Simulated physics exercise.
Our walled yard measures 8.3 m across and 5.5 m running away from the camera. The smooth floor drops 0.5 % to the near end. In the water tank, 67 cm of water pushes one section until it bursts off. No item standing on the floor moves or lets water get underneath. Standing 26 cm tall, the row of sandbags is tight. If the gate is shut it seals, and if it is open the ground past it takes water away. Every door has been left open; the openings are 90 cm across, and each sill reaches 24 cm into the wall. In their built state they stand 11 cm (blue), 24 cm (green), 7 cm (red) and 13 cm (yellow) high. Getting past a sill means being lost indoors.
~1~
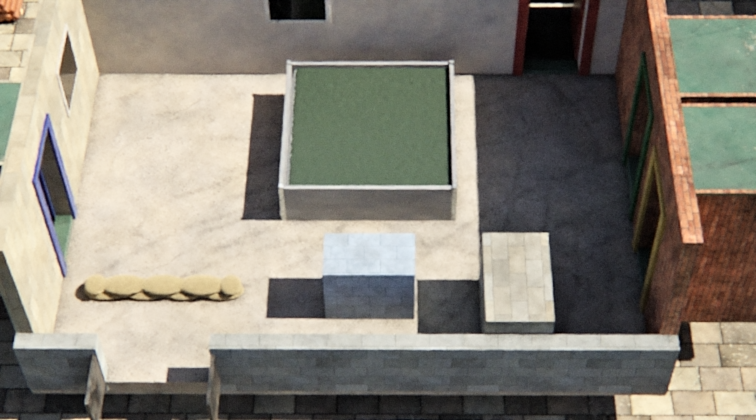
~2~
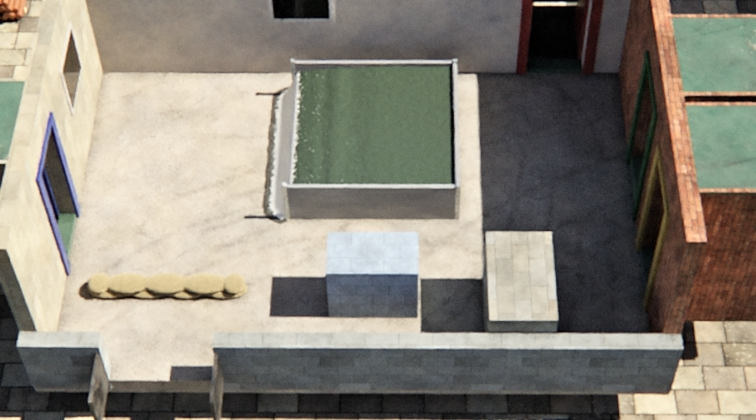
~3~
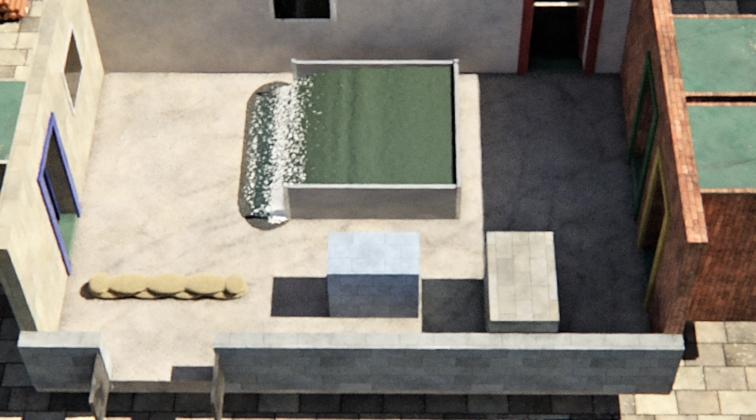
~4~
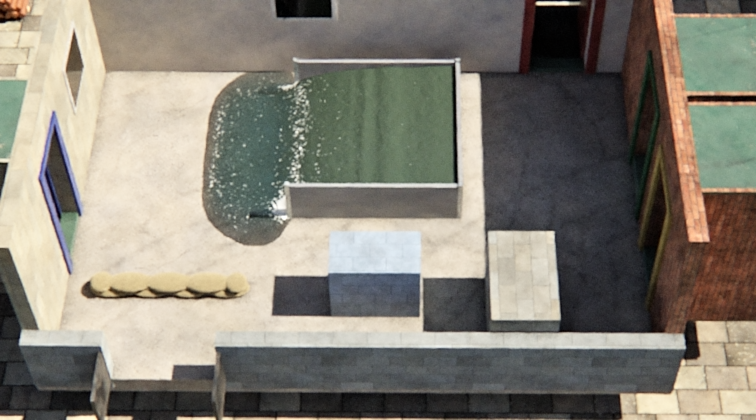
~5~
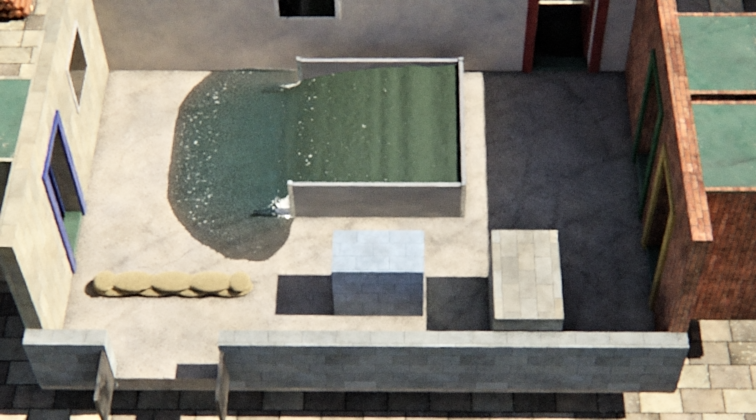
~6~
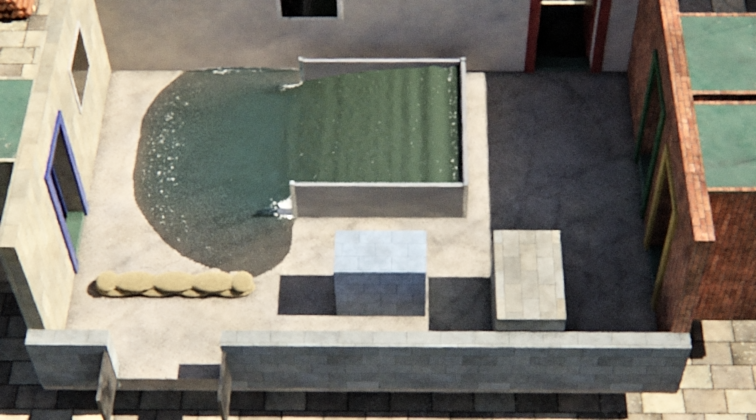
In a walled yard with open doors, a tank of still green water opens along its left side, and water pours out, spreading leftward across the pale floor in a widening rounded sheet that reaches the row of sandbags.
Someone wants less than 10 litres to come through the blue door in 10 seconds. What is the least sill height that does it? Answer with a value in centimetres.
It needs to be around 30 cm high.
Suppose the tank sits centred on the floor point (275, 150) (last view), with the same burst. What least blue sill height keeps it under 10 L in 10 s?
It must be around 29 cm tall.
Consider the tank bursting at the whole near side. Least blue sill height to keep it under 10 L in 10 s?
Then 21 cm.
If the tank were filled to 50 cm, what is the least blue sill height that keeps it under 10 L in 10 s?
The step would need to be some 23 cm high.
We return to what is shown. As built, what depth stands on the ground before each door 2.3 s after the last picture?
In cm - blue: 31, green: 0, red: 0, yellow: 0.
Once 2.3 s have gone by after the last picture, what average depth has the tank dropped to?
18 cm, roughly.
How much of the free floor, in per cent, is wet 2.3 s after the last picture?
I'd estimate about 40 percent.
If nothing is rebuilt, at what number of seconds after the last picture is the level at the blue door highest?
Crest at t of about 2.0 s.
Then, 0.7 s after the last picture water covers 35 % of the floor, deepest (40 cm) near (96, 161); 20 cm at the blue door, 3 litres in over its 11 cm sill.
Then, 2.3 s after the last picture water covers 40 % of the floor, deepest (38 cm) near (105, 108); 31 cm at the blue door, 131 litres in over its 11 cm sill.
Then, 9.3 s after the last picture water covers 95 % of the floor, deepest (14 cm) near (284, 143); 8 cm at the blue door, 372 litres in over its 11 cm sill.
At the blue door as built, the water peaked near 31 cm, 2.1 s after the last picture.
With a sill of 26.5 cm, 32 litres would have come in within the 10 s; with 35.5 cm, 1 litre. So under 10 litres takes about 30 cm.
